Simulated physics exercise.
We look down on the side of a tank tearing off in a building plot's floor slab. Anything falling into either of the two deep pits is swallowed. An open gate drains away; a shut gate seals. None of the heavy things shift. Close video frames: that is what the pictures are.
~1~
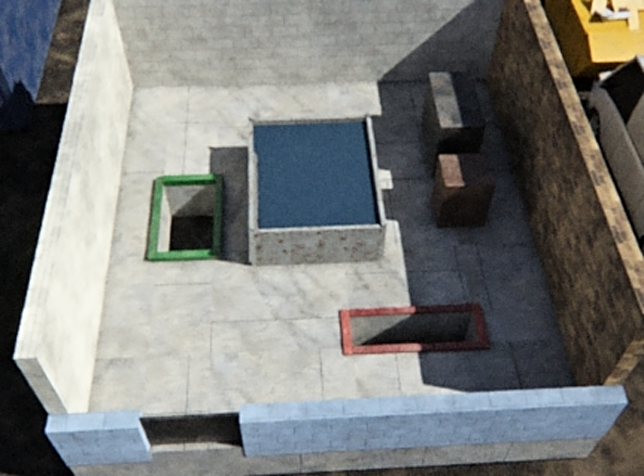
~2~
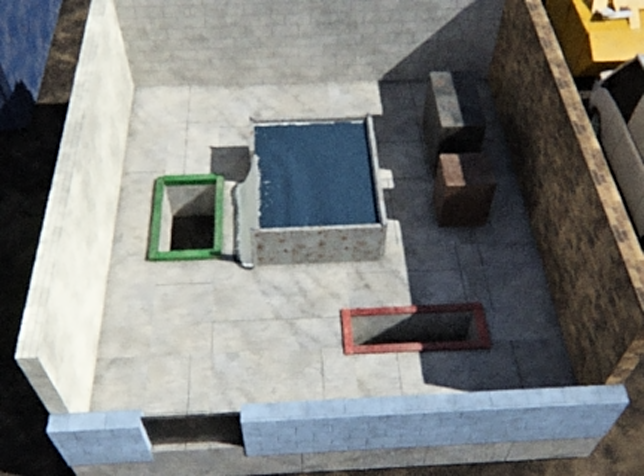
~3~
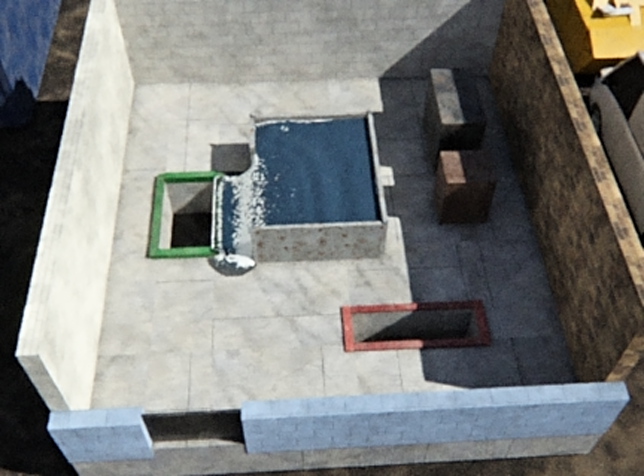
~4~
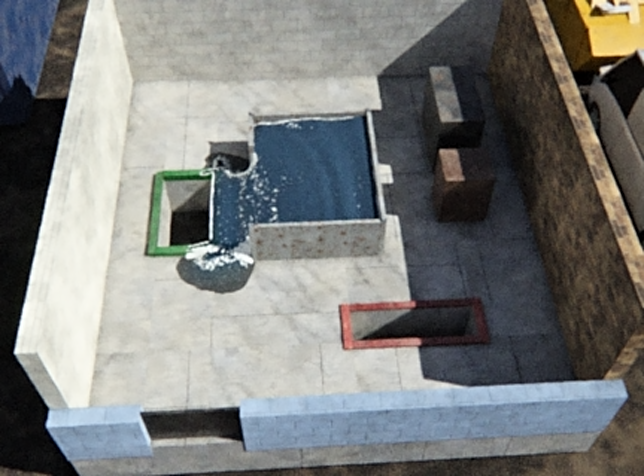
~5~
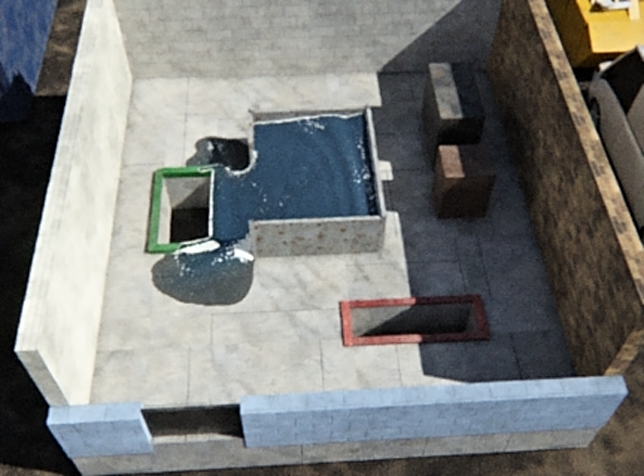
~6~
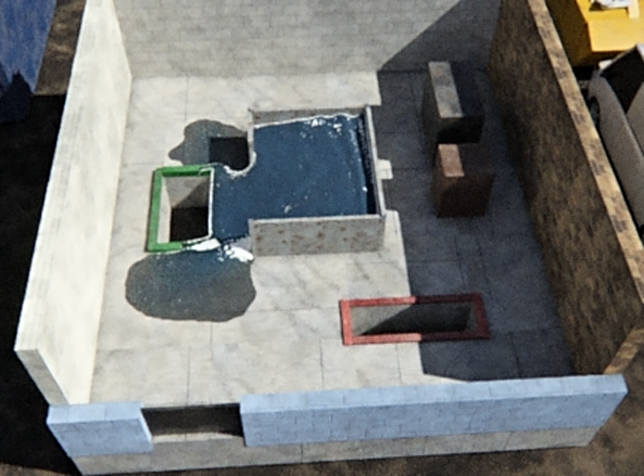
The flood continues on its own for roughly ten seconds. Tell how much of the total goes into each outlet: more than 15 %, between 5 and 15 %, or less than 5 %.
My prediction: I expect the gate to account for a fraction below five per cent; I expect the green pit to account for upward of fifteen per cent; I expect the red pit to account for a fraction below five per cent.
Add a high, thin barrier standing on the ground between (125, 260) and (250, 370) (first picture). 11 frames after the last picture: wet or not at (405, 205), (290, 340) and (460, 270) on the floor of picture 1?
Running through them in order, the first comes out free from flooding, the second taken by the flood and the last free from flooding.
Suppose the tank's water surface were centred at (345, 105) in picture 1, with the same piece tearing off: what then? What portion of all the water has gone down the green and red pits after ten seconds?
Per cent: Green 20, red 2.
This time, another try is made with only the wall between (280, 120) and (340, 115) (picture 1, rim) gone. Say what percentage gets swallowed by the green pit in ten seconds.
Approximate share, green: 2 in a hundred.
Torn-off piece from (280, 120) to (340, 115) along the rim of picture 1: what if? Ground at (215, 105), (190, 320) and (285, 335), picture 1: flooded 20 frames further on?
Listed in order, they come out sitting in a pool, without a puddle and without a puddle.
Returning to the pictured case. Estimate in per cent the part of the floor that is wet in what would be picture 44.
Roughly 65 %.
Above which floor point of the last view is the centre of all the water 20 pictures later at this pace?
Centre point: Around (256, 230).
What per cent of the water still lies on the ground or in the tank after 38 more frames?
The share not yet gone is roughly 58 percent.
A moment on, water covers 25 % of the floor; the gate 0 %, the green pit 20 %, the red pit 0 %.
Next, water covers 30 % of the floor; the gate 0 %, the green pit 30 %, the red pit 0 %.
Then, water covers 40 % of the floor; the gate 0 %, the green pit 37 %, the red pit 0 %.
Later, water covers 65 % of the floor; the gate 0 %, the green pit 41 %, the red pit 1 %.
In the end, water covers 90 % of the floor; the gate 0 %, the green pit 41 %, the red pit 1 %.
